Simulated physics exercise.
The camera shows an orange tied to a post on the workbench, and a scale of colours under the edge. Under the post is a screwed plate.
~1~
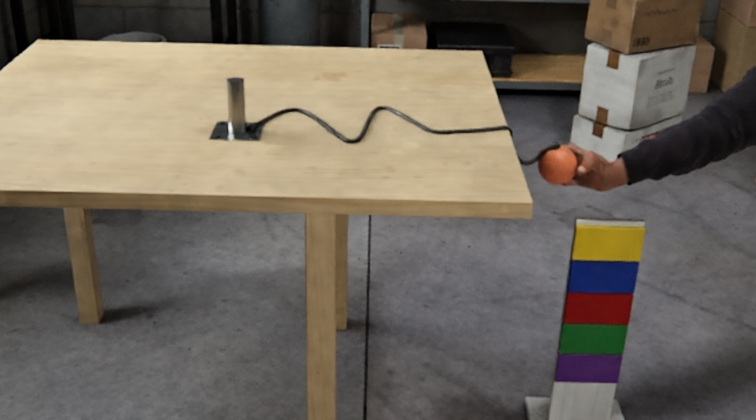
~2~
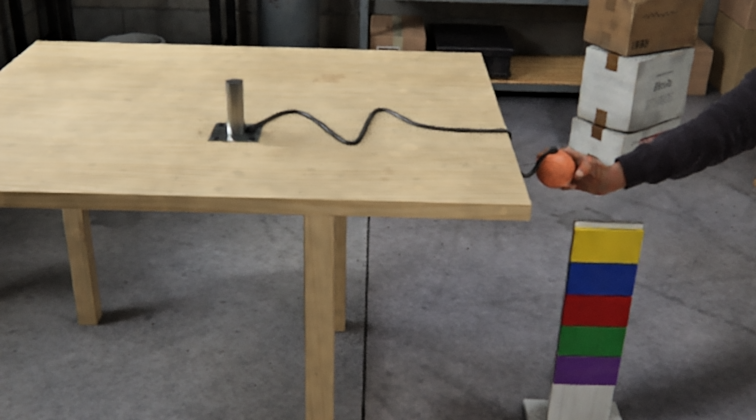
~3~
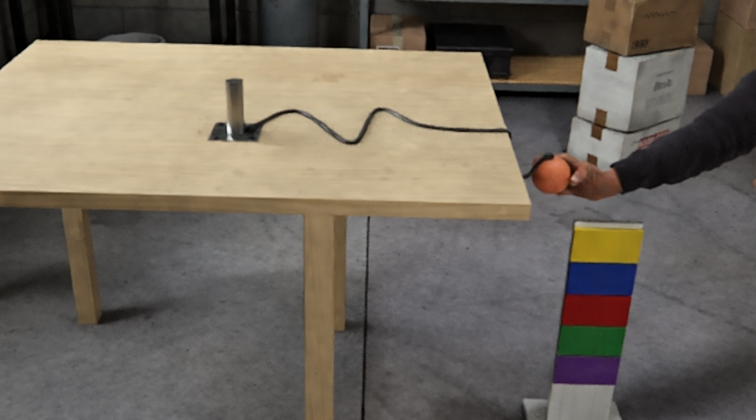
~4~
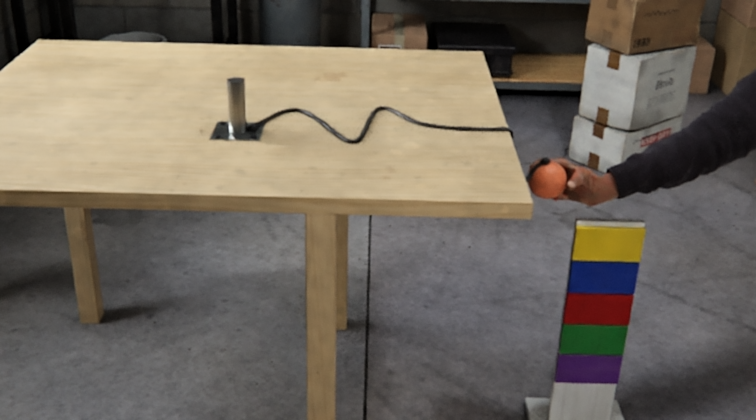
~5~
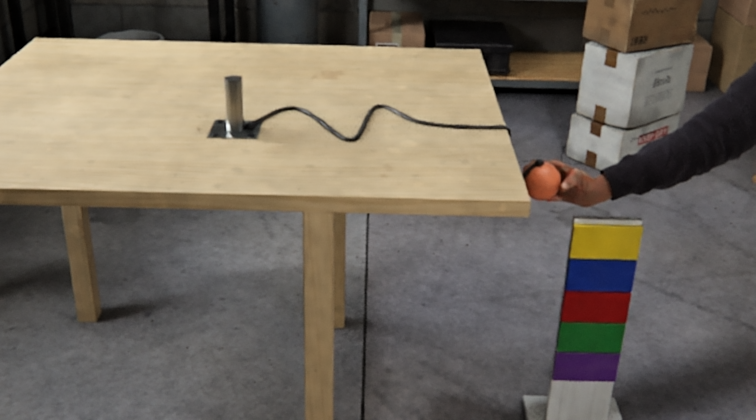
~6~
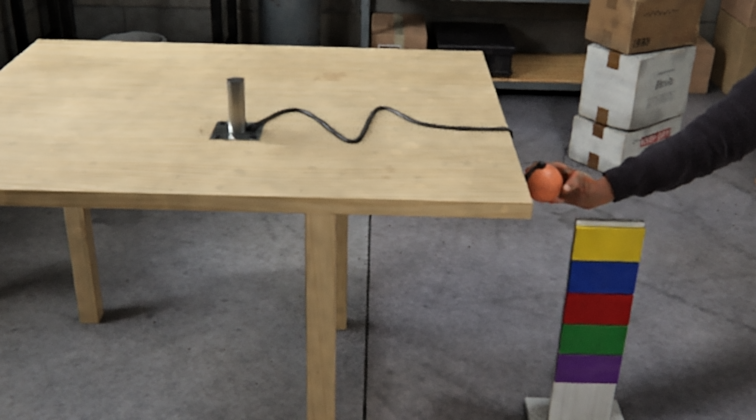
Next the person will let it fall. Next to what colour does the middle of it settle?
Next to purple.
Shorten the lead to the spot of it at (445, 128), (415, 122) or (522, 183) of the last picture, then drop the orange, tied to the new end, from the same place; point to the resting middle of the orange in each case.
Taking the tries in order gives (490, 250), (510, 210) and (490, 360).
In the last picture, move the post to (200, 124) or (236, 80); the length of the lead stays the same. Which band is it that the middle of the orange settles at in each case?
Try one - green; try two - green.
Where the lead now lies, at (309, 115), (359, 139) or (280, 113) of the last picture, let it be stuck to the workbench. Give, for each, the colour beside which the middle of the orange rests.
For the first place it's green, for the second red, and for the third green.
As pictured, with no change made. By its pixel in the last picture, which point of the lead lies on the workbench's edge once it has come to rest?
That spot lies near (372, 114).
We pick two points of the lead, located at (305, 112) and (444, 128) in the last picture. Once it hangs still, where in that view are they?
(337, 129), then (498, 223).
Soon after, orange near (507, 360); level with purple.
After that, orange near (464, 361); level with purple.
And then, orange near (500, 365); level with purple.
In the end, orange near (480, 369); level with purple. At purple.
